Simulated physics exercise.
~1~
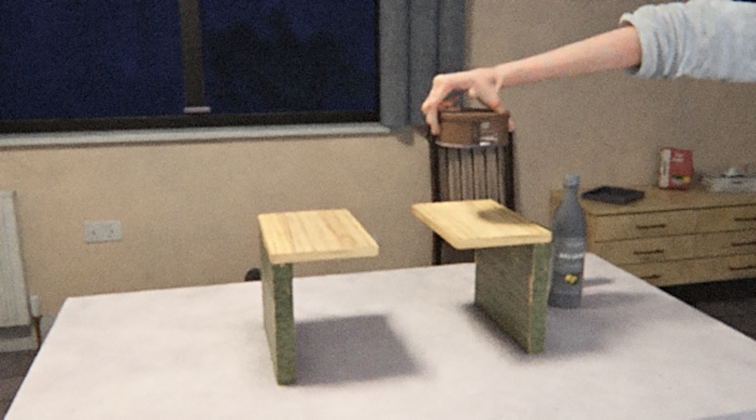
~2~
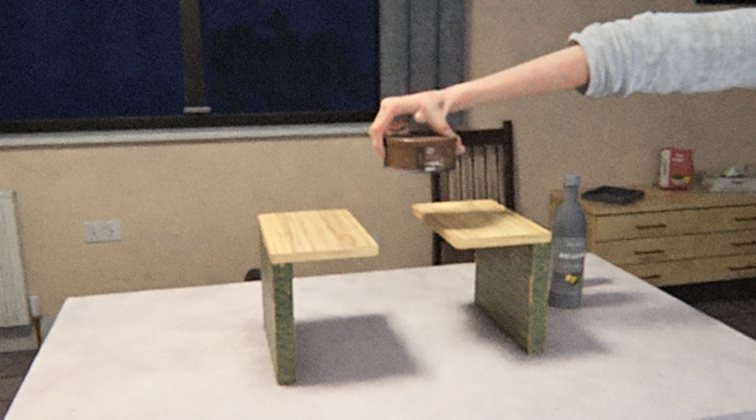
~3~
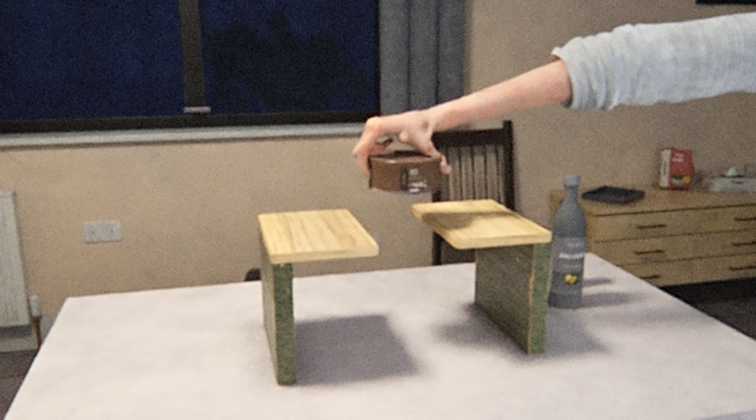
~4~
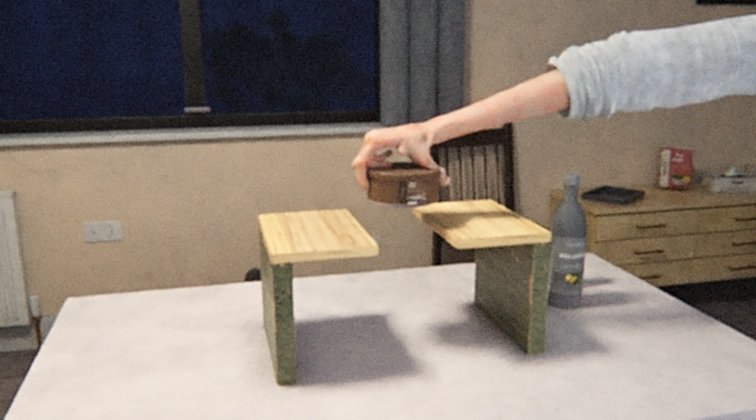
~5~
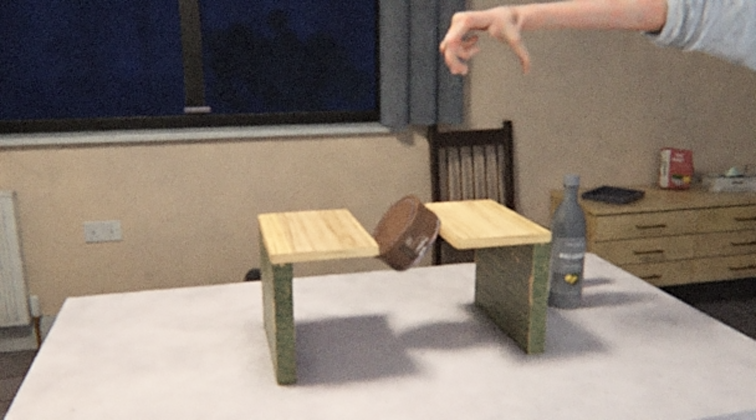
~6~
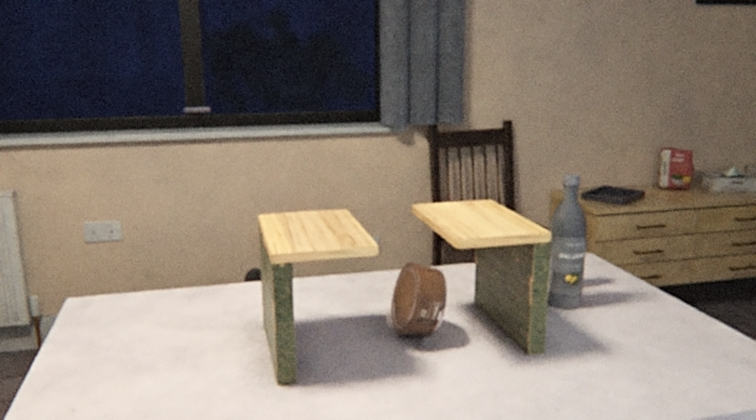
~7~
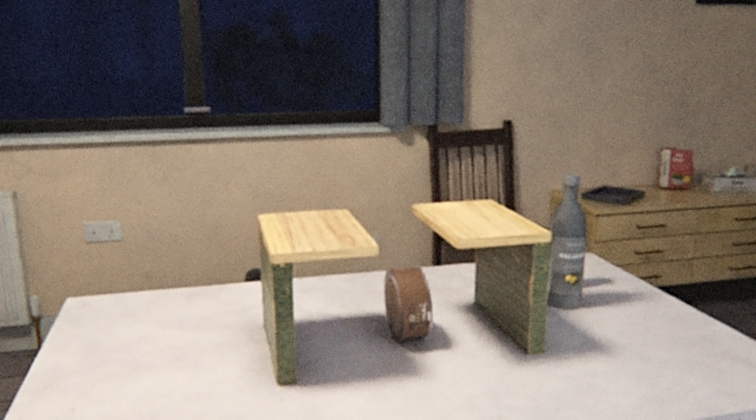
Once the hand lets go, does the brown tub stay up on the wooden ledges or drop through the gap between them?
The brown tub drops through the gap. It ends up on its side on the table between the two stands.
